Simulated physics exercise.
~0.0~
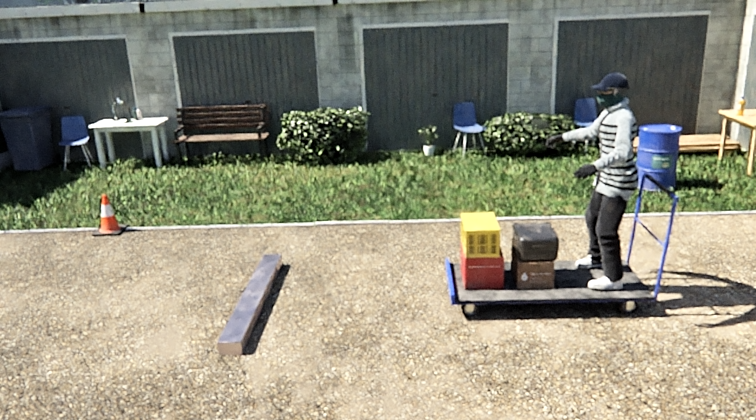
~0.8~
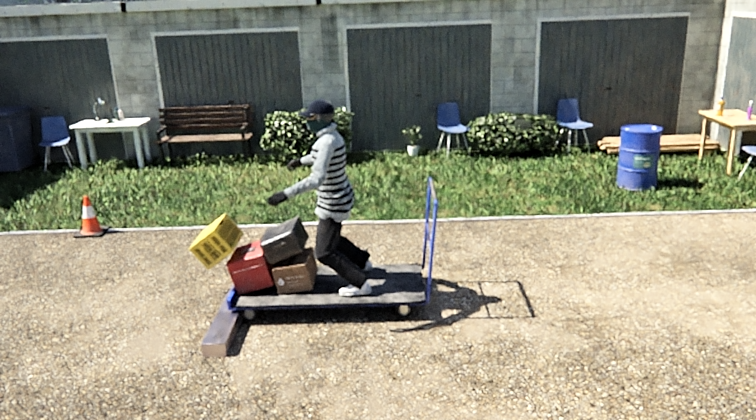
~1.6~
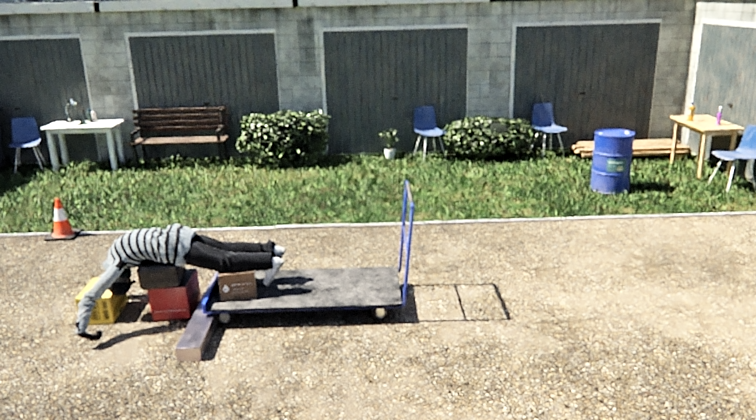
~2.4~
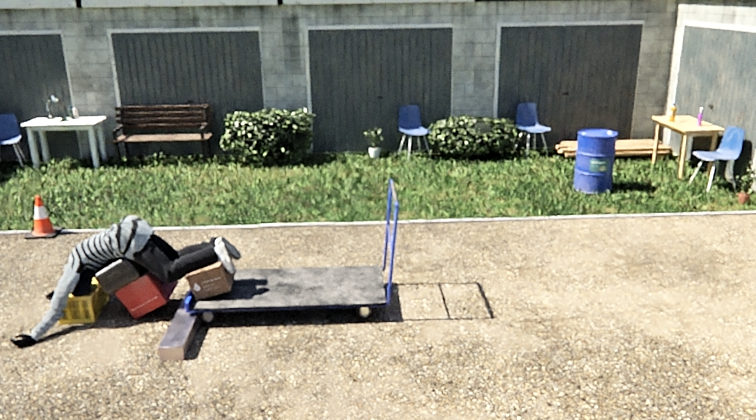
The clip shows a limp figure in a striped top riding a flatbed trolley leftward into a kerb, where it stops flat. The figure and stacked boxes pitch forward, ending with the yellow crate, red toolbox, black suitcase and hips beyond the rim, the brown carton behind.
